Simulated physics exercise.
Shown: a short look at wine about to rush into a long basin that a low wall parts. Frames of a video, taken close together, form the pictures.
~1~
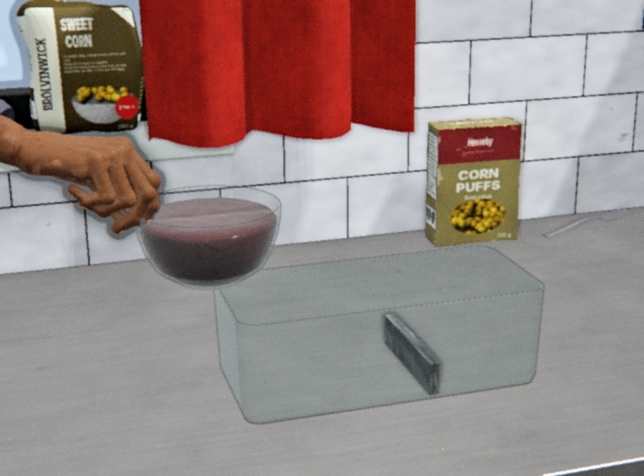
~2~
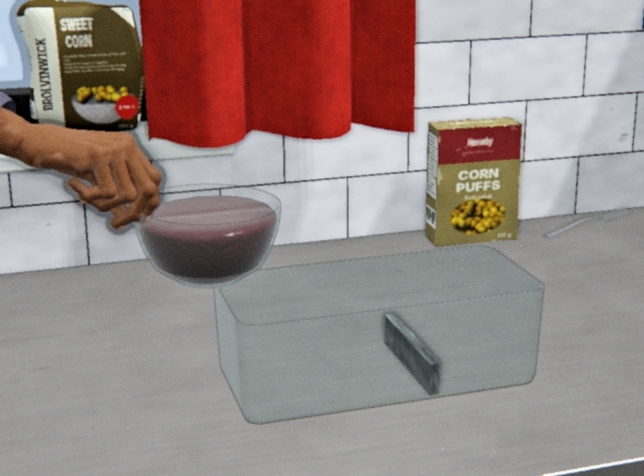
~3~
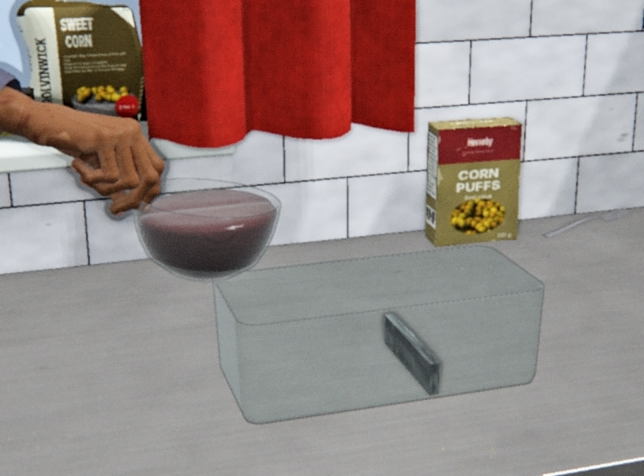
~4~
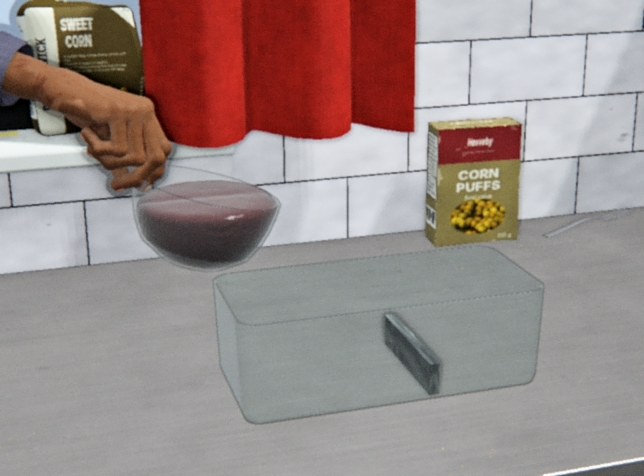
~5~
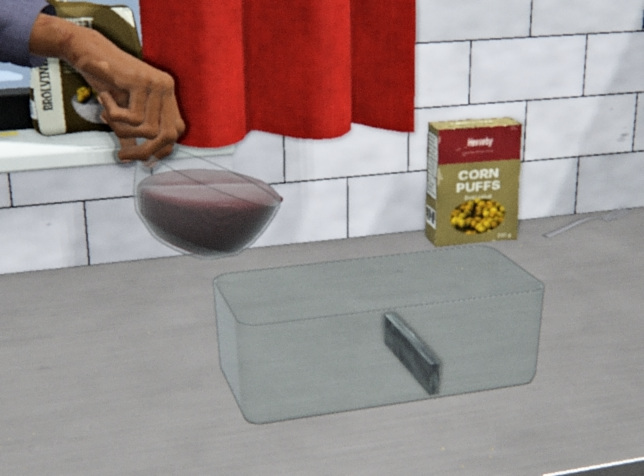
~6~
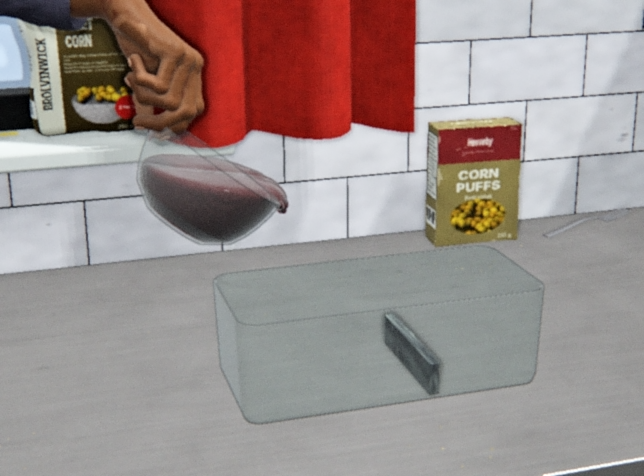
In this clip, a hand at the left tilts a clear glass bowl of dark red liquid further and further to the right beside a transparent rectangular basin with a low divider, and the liquid reaches the bowl's right rim.
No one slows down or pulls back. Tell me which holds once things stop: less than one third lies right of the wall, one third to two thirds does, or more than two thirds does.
The amount right of the wall is going to stop below one third.
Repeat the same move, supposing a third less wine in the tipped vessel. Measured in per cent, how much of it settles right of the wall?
I'd reckon close to 10 %.
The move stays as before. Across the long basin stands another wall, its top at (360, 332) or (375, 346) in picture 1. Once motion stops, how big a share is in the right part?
Note - case one near 70 %, case two near 55 %.
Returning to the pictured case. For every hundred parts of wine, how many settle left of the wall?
About 75 per cent.
A moment on, the tilt is 106° and 28 per cent is still to pour, 13 is left of the wall and 0 right of it.
Next, the tilt is 108° and 0 per cent is still to pour, 80 is left of the wall and 10 right of it.
Then the tilt is 108° and 0 per cent is still to pour, 66 is left of the wall and 11 right of it.
Later the tilt is 108° and 0 per cent is still to pour, 79 is left of the wall and 13 right of it.
Finally, 76 per cent lies left of the wall, 17 right of it and 8 outside.
